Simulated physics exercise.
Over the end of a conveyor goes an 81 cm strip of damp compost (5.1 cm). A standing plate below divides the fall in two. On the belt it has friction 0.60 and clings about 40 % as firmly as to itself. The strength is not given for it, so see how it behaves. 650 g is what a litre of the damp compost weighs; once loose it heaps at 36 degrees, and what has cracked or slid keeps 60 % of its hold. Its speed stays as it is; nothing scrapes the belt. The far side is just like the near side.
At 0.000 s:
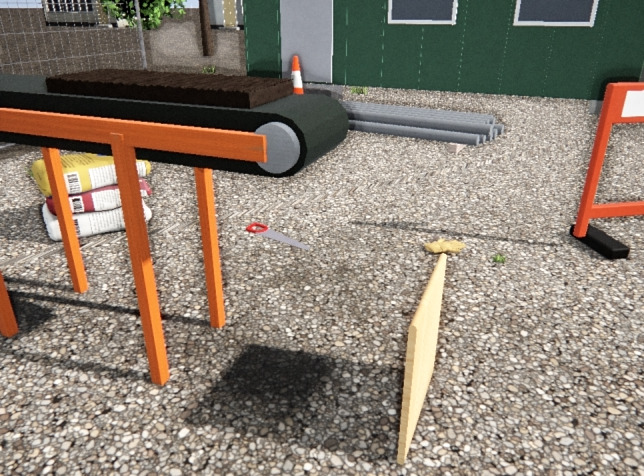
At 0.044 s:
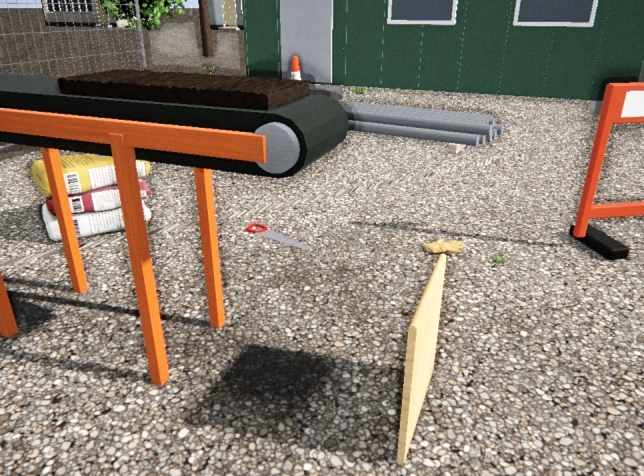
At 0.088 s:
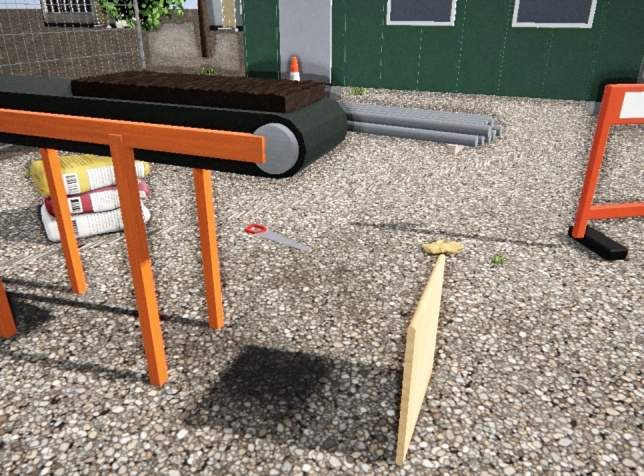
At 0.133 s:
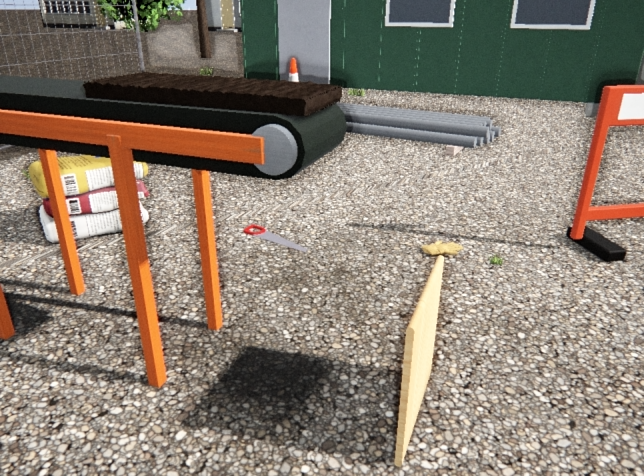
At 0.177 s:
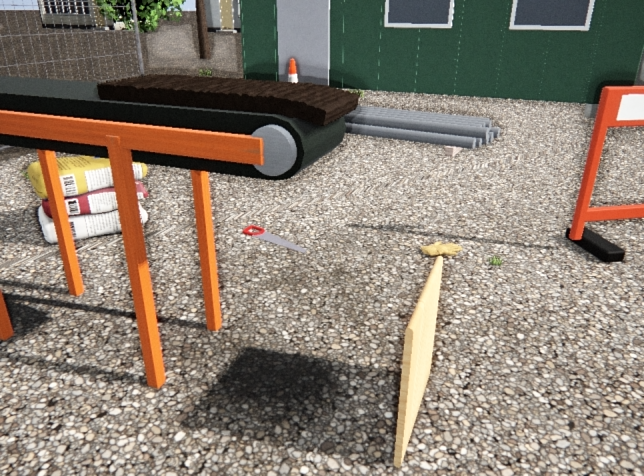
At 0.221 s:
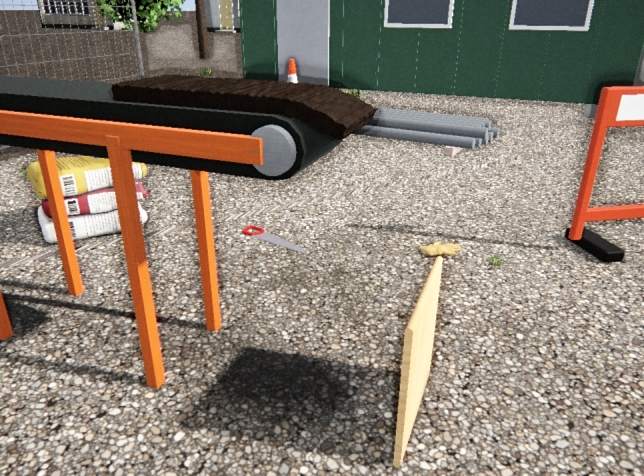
The clip opens on a gravel yard where a dark, crumbly strip lies on a black conveyor with orange legs, near an upright wooden board. The strip moves steadily right, its front edge passing over the end roller, then extending beyond it and bending downward, still in one piece.
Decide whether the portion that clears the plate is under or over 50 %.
The portion that clears the plate comes to higher than 50 percent.
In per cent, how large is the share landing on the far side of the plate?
85 per cent.
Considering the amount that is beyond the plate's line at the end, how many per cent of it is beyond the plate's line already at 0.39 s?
Some 0 in a hundred.
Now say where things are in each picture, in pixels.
The first picture shows foremost bit of the damp compost at (249, 97).
The second picture shows foremost bit of the damp compost at (268, 99).
The third picture shows foremost bit of the damp compost at (286, 101), 3 % of it past the top of the roller, in one piece.
The fourth picture shows foremost bit of the damp compost at (305, 105), 10 % of it past the top of the roller, in one piece.
The fifth picture shows foremost bit of the damp compost at (325, 115), 18 % of it past the top of the roller, in one piece.
The sixth picture shows foremost bit of the damp compost at (345, 126), 25 % of it past the top of the roller, in one piece.
After 0.39 s, 0 % is beyond the plate's line.
After 0.59 s, 31 % is beyond the plate's line.
After 0.80 s, 61 % is beyond the plate's line.
After 1.00 s, 87 % is beyond the plate's line.
After 2.14 s, 87 % is beyond the plate's line.
